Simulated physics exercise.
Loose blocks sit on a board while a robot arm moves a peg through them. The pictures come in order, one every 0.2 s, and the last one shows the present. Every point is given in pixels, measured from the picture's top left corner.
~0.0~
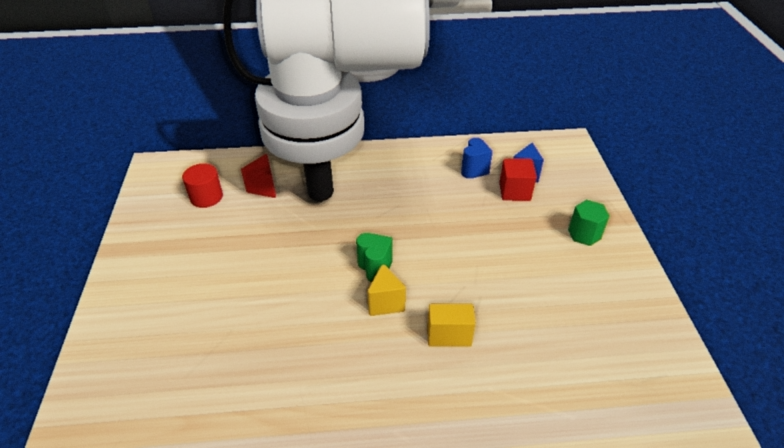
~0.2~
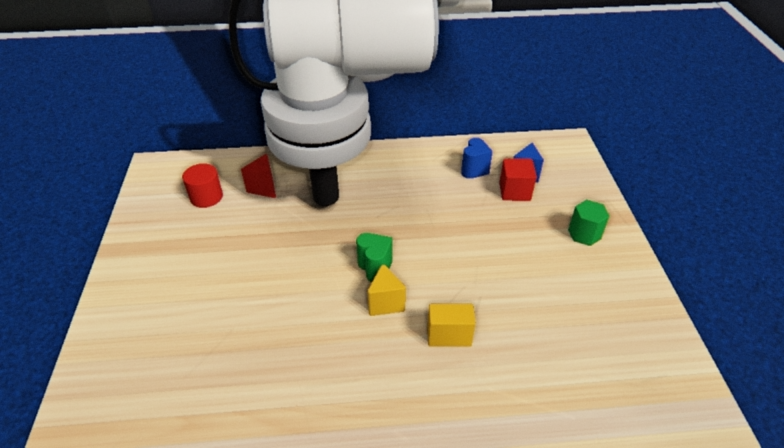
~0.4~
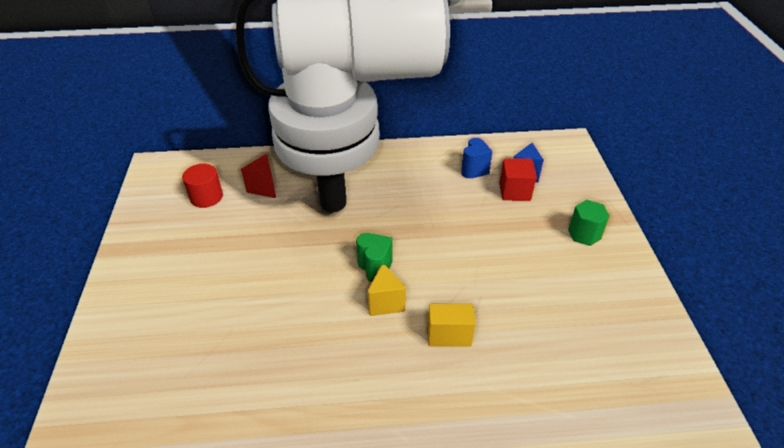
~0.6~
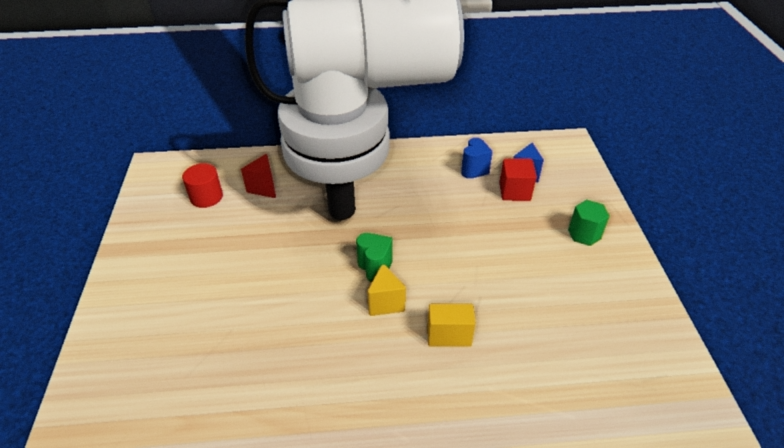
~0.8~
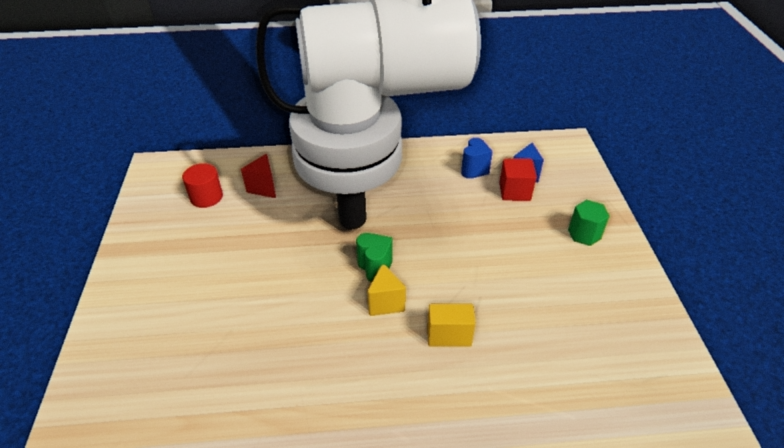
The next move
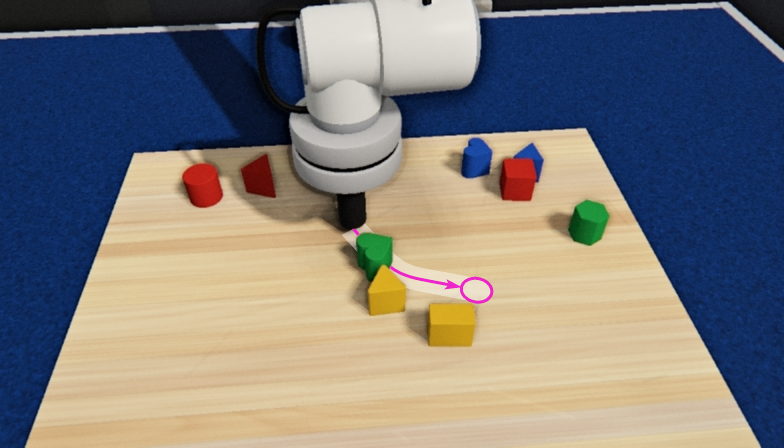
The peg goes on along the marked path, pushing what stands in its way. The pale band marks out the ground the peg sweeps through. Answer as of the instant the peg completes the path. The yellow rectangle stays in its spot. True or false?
Answer: True.
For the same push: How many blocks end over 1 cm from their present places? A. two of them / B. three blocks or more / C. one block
Letter A.
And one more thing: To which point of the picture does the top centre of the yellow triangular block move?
I'd guess (392, 305).
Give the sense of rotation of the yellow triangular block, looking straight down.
It turns round clockwise.
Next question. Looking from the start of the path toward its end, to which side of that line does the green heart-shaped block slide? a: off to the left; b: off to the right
b
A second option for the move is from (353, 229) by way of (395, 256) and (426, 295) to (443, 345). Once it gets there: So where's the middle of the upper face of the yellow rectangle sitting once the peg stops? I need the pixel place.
Just about (471, 340).
The line goes from (353, 229) by way of (381, 259) and (424, 280) to (477, 290).
On the path given first. One third of the way, peg at (381, 251); green heart-shaped block at (386, 259); yellow triangular block at (389, 292), turned 15° clockwise.
Two thirds of the way, peg at (425, 272); green heart-shaped block at (401, 276); yellow triangular block at (392, 305), turned 60° clockwise.
At the end, peg at (478, 282); green heart-shaped block at (401, 276); yellow triangular block at (392, 305), turned 60° clockwise; yellow rectangle unmoved.
